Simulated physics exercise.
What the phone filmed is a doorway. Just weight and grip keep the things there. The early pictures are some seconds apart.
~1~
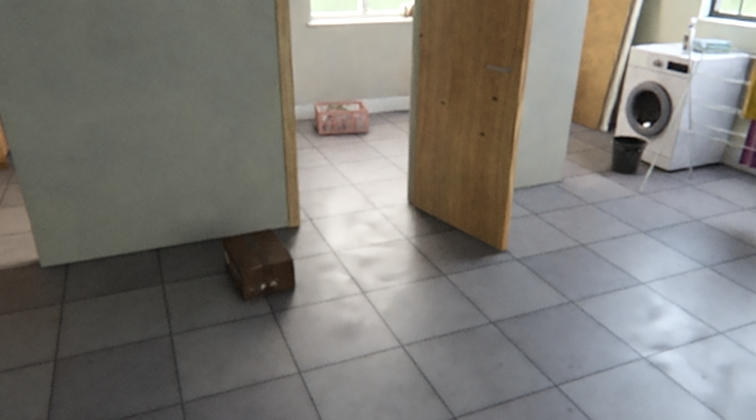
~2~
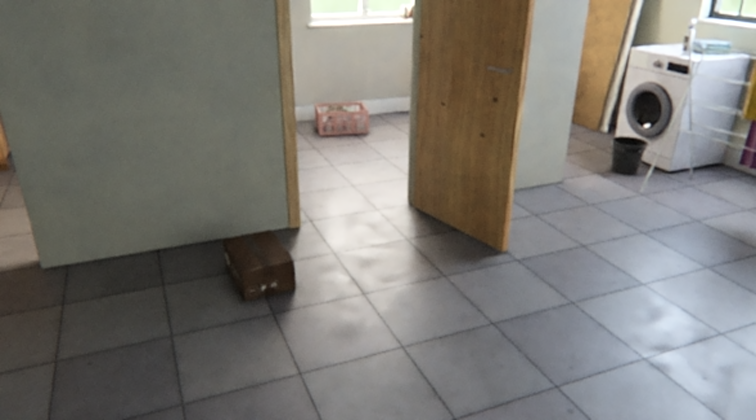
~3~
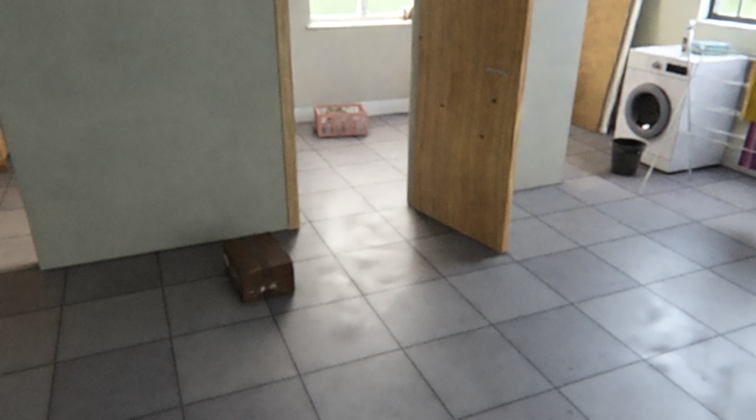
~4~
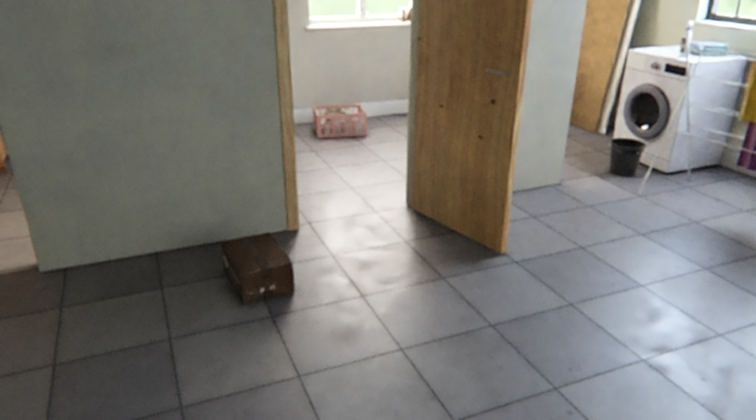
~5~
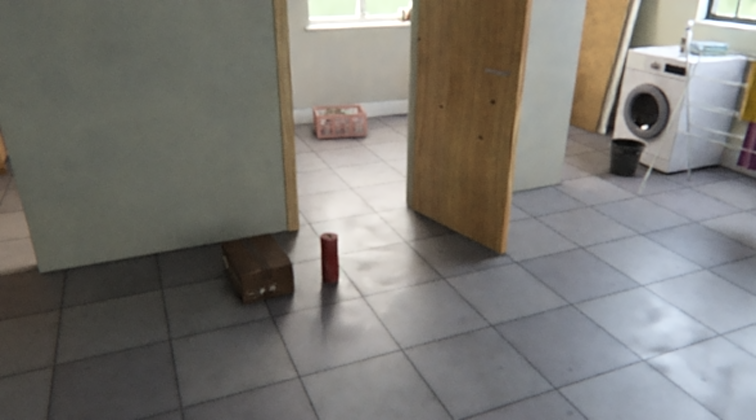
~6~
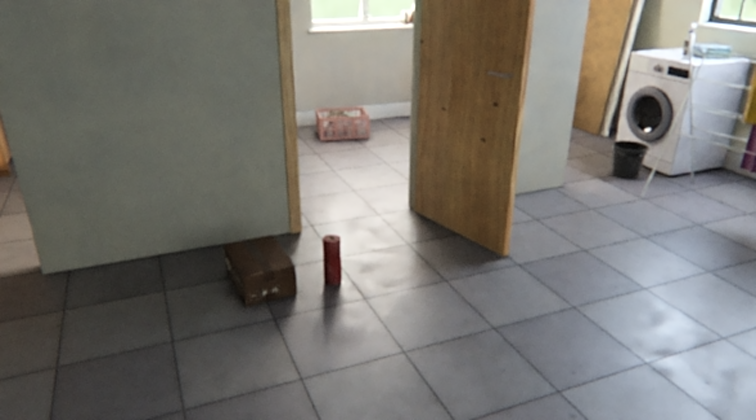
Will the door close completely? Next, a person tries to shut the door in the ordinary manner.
The door makes it to the frame.
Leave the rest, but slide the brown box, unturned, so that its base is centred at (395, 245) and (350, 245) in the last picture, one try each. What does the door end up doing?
Try 1 - gets caught; try 2 - gets caught.
Then, 0.70 s past the last view, door 83° open.
Then, 1.20 s past the last view, door 51° open.
Then, 1.70 s past the last view, door 15° open.
Finally, door 0° open; both still in place. Final places as the last picture's camera would see them, red roll near (332, 260).
